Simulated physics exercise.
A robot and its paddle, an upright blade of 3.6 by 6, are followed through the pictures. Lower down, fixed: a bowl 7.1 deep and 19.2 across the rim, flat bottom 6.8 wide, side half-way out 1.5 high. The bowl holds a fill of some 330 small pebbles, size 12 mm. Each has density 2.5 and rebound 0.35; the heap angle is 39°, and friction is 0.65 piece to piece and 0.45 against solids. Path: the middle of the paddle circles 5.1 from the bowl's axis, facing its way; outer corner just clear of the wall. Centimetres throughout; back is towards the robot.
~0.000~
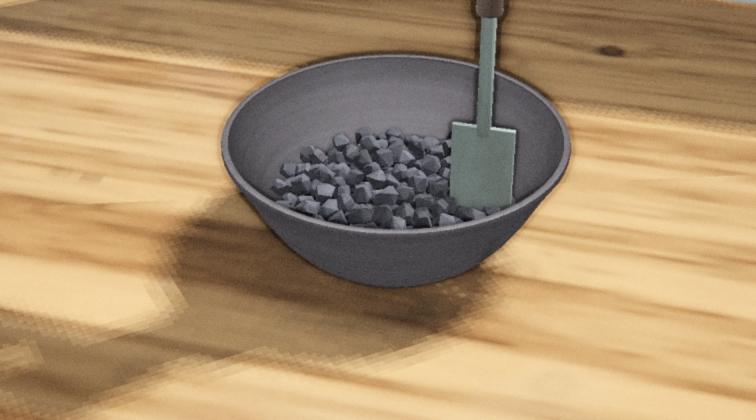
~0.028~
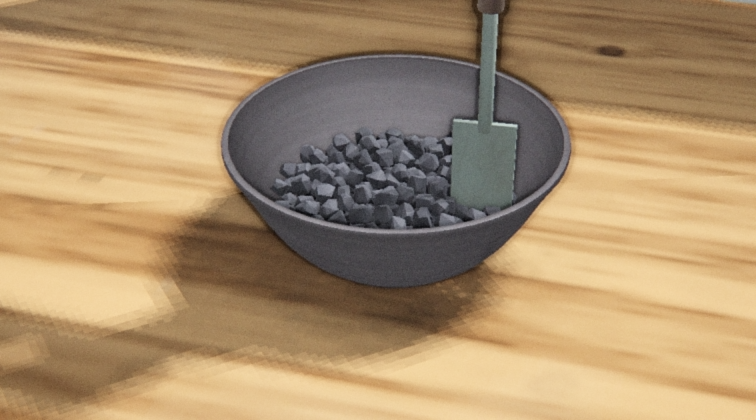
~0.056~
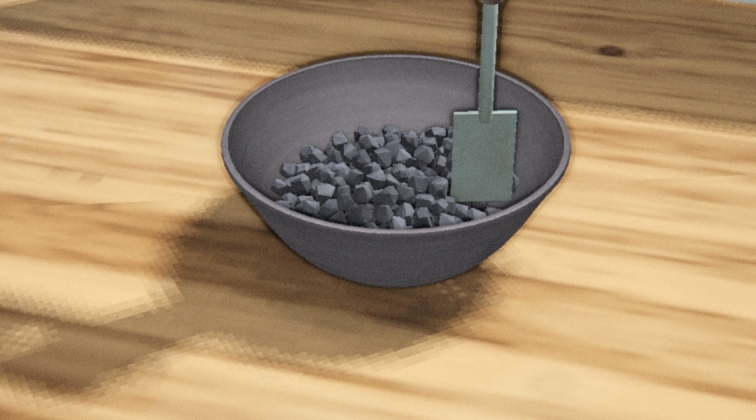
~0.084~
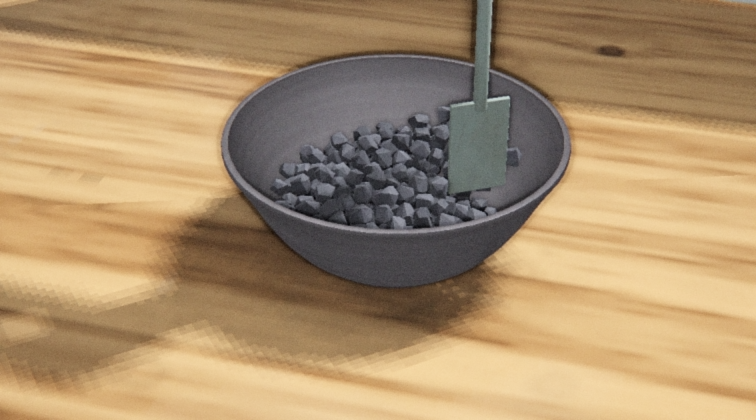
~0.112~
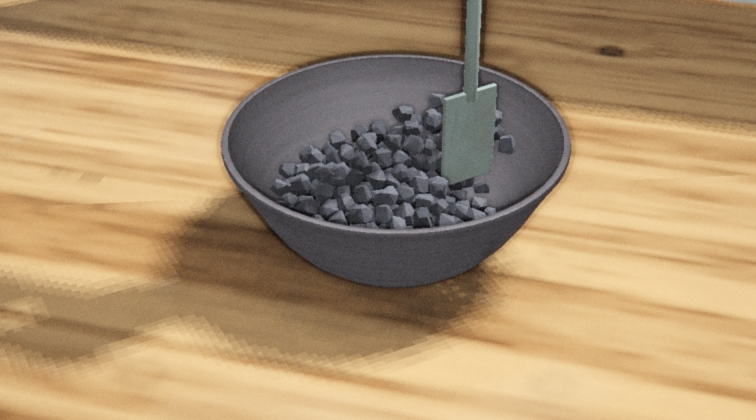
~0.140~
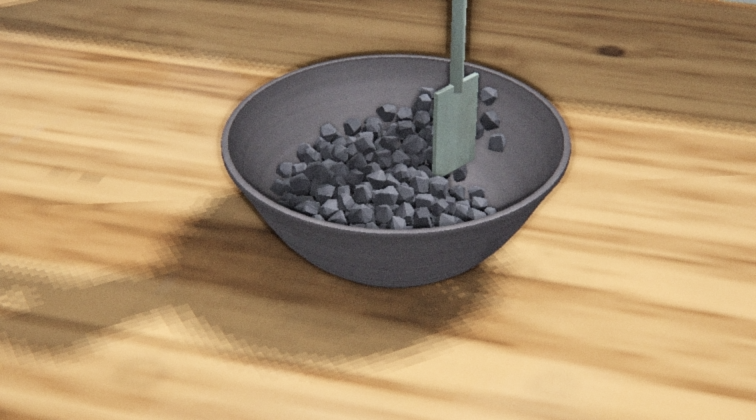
A paddle in a grey bowl sweeps toward the back, pushing dark pebbles along the wall.
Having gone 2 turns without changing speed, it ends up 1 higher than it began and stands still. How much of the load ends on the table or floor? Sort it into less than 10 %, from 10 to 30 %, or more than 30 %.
It goes in from 10 to 30 %.
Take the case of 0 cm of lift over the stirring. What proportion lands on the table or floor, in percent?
About 20 percent.
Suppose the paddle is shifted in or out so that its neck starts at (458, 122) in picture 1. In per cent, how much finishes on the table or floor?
About 5 %.
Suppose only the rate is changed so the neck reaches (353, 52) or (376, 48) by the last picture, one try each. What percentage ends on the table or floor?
Close to 40 and 35 in a hundred.
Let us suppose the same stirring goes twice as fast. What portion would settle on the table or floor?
40 %.
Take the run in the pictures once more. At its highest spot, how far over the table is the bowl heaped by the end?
The peak stands near 7.5 centimetres up.
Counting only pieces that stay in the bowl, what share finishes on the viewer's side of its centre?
I'd say around 45 per cent.
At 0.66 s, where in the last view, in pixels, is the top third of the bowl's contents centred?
Around pixel (494, 181).
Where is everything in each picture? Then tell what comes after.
In the first frame, the paddle neck at (485, 104), 0° round; upper third of the load around (388, 185), from x 280 to 505, top at y 135; 328 in the bowl.
In the second frame, the paddle neck at (486, 100), 5° round; upper third of the load around (390, 185), from x 280 to 505, top at y 135.
In the third frame, the paddle neck at (486, 89), 18° round; upper third of the load around (391, 179), from x 280 to 510, top at y 135.
In the fourth frame, the paddle neck at (481, 78), 32° round; upper third of the load around (392, 174), from x 280 to 510, top at y 115.
In the fifth frame, the paddle neck at (471, 69), 46° round; upper third of the load around (393, 173), from x 280 to 505, top at y 100.
In the sixth frame, the paddle neck at (457, 60), 60° round; upper third of the load around (389, 169), from x 280 to 495, top at y 95; 328 in the bowl.
After 0.66 s, 320° round, highest piece 9 above the table; 300 in the bowl, 17 on the table or floor, 11 in flight or on the tool.
After 1.17 s, 220° round, highest piece 9 above the table; 283 in the bowl, 43 on the table or floor, 2 in flight or on the tool.
After 1.63 s, 0° round, highest piece 7 above the table; 279 in the bowl, 49 on the table or floor.
After 2.33 s, 0° round, highest piece 7 above the table; 279 in the bowl, 49 on the table or floor.
In the end, 279 in the bowl, 49 on the table or floor. That is 15 % on the table or floor.
